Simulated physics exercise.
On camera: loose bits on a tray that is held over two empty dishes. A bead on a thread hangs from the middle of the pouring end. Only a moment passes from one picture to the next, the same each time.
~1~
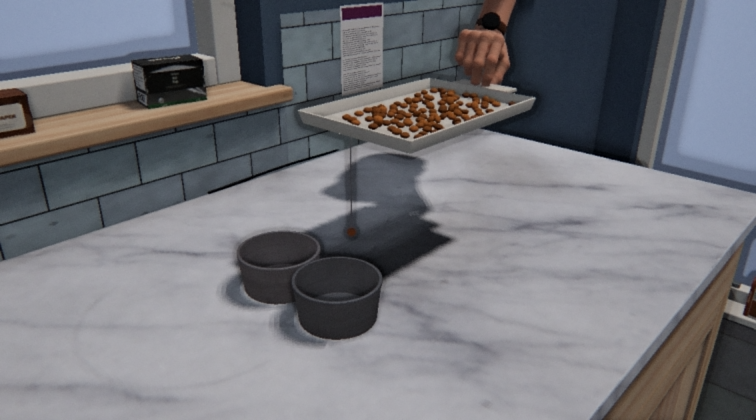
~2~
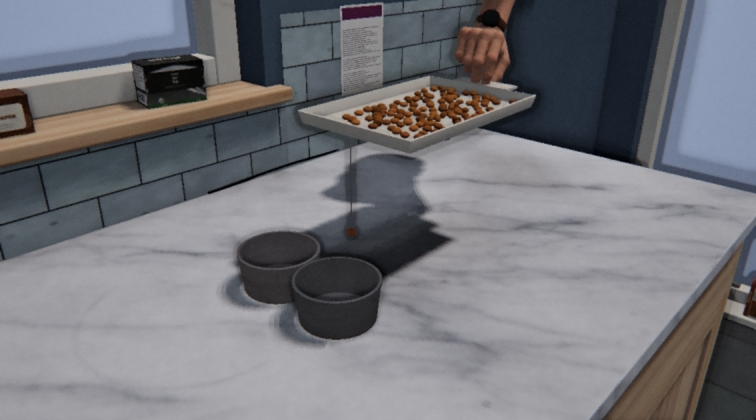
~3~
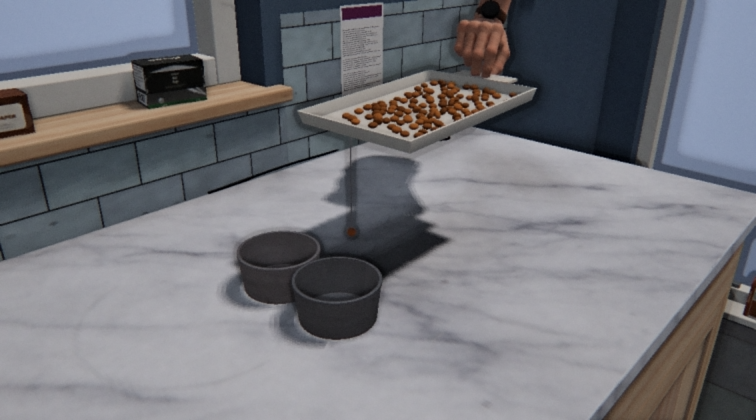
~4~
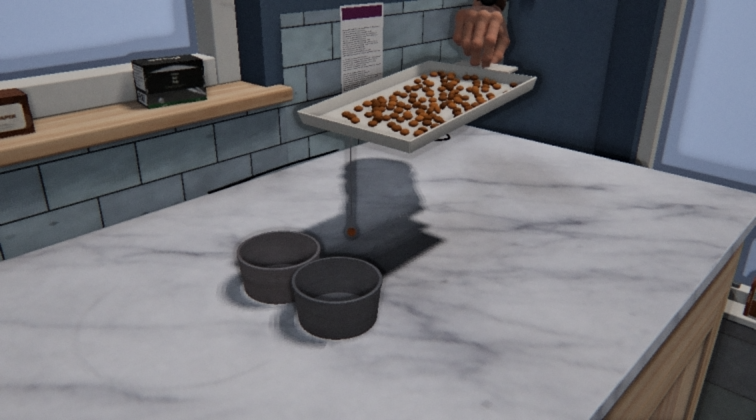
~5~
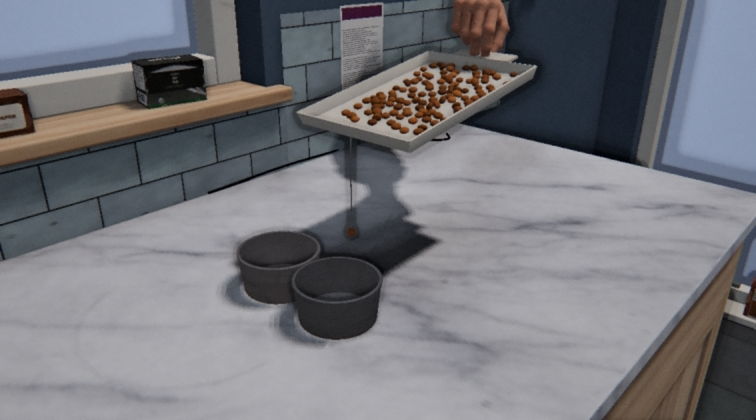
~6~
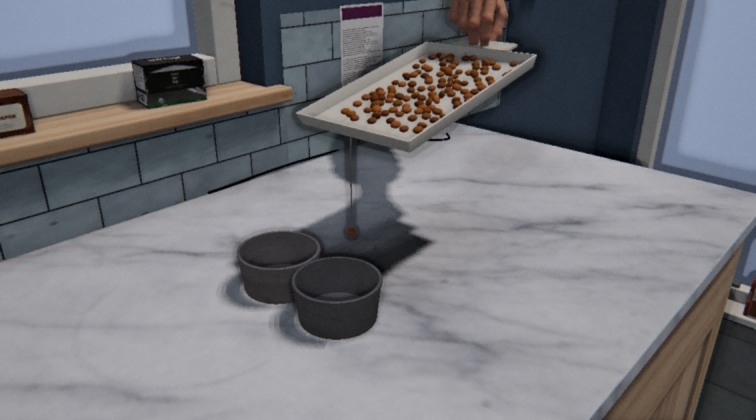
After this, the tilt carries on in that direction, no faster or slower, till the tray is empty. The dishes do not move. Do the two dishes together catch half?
Together they catch over half.
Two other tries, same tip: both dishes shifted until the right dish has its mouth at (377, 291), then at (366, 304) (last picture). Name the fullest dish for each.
The first try: The dish on the left. The second: The left one.
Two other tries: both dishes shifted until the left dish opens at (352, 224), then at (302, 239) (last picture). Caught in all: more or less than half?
The first try: Below a half. The second: Above a half.
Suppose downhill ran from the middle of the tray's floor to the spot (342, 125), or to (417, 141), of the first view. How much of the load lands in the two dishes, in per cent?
In turn 30 and 10 in a hundred.
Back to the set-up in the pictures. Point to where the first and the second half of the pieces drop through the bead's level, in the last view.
Around (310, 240) and then (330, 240).
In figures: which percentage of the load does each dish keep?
About: Left dish 50, right dish 40 per cent.
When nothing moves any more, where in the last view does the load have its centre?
Roughly at (294, 288).
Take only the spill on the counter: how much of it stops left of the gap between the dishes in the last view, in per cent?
Close to 30 per cent.
Soon, tray tipped steeply; nearly all on the tray; a stray few in the air.
A while on, tray tipped right over; most on the tray; a small part in the right dish; a small part in the left dish; a small part outside both; a small part in the air.
Towards the end, tray tipped past a quarter turn; about a third in the right dish; about half in the left dish; about a quarter outside both.
Finally, tray tipped past a quarter turn; about a third in the right dish; about half in the left dish; about a quarter outside both.
